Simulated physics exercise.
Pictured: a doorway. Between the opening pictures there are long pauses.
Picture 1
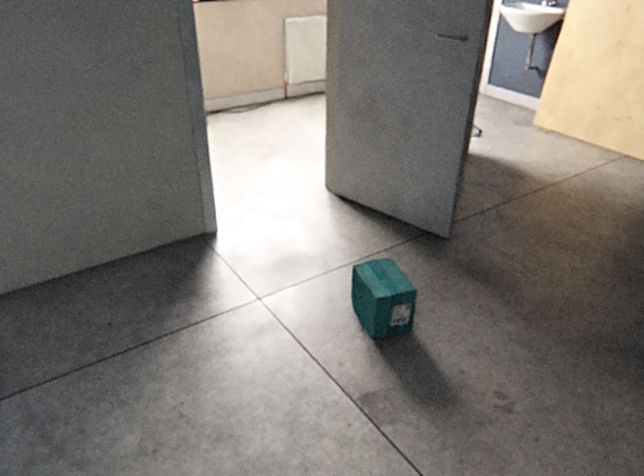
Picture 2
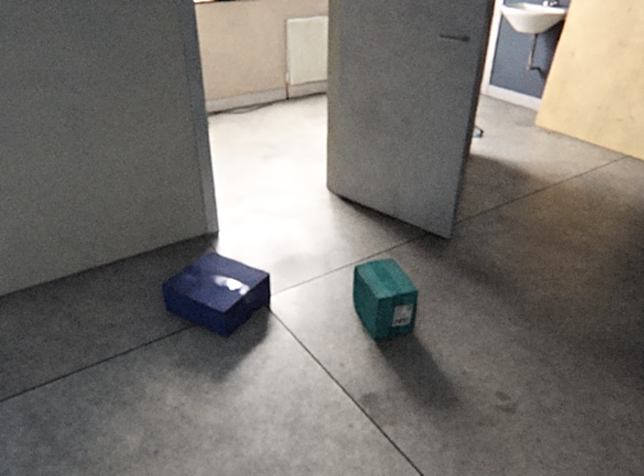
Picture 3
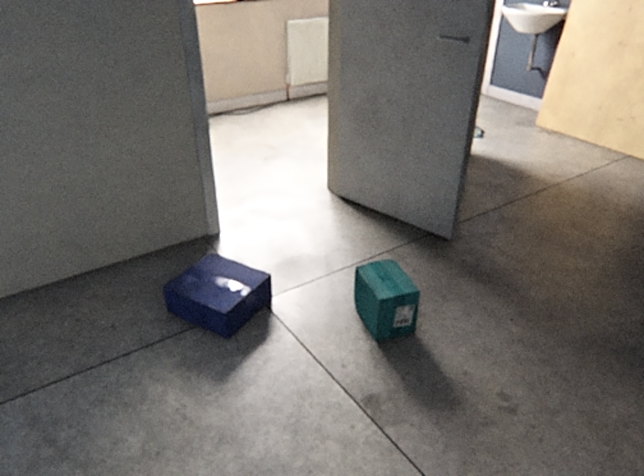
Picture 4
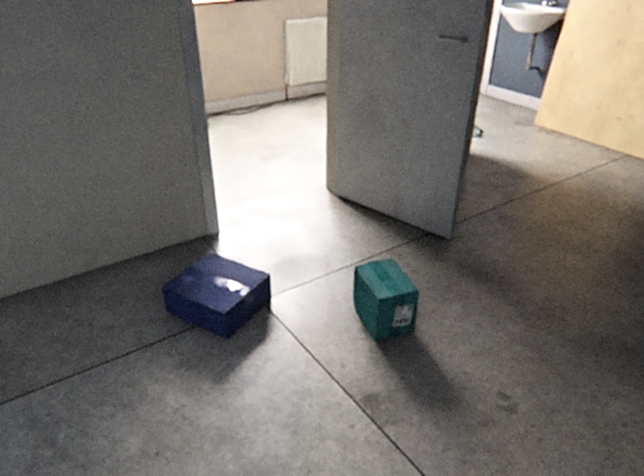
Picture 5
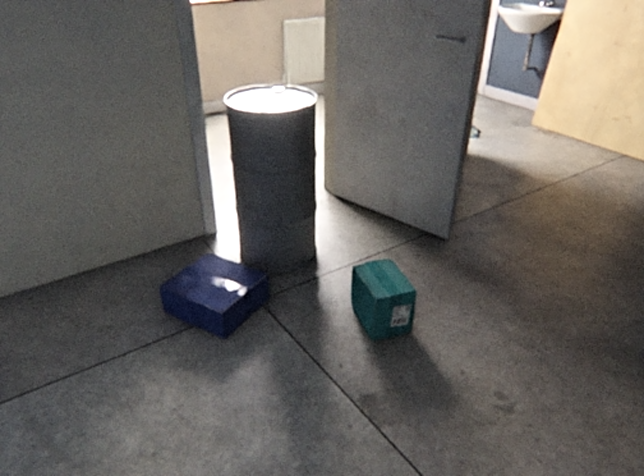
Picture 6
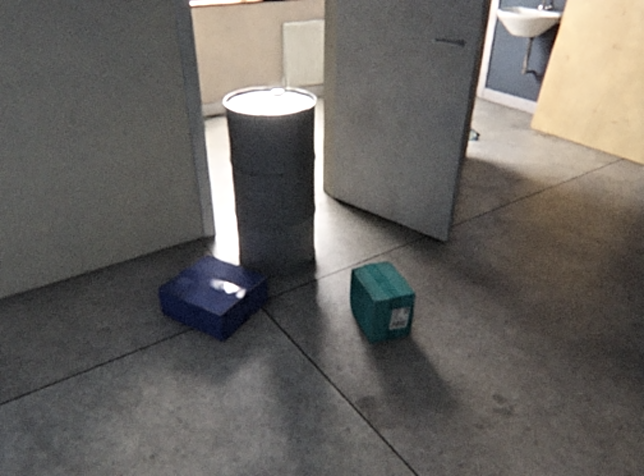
A dim room with a grey concrete floor is seen from slightly above, looking toward a wide-open door, with a brighter space behind it and a sink at upper right. A turquoise parcel sits alone near the centre at first, then a blue box is present to its left, and later a tall grey drum stands in the doorway behind them. Nothing is seen moving into place, and the door stays still while the view barely shifts.
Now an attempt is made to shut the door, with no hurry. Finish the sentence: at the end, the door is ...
... still partly open.
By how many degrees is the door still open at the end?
I'd say it stays open by roughly 45 degrees.
Then, 0.50 s past the last view, door 84° open.
Then, 0.80 s past the last view, door 60° open.
Finally, door 47° open; all 3 still in place. Final places as the last picture's camera would see them, grey drum near (274, 183).
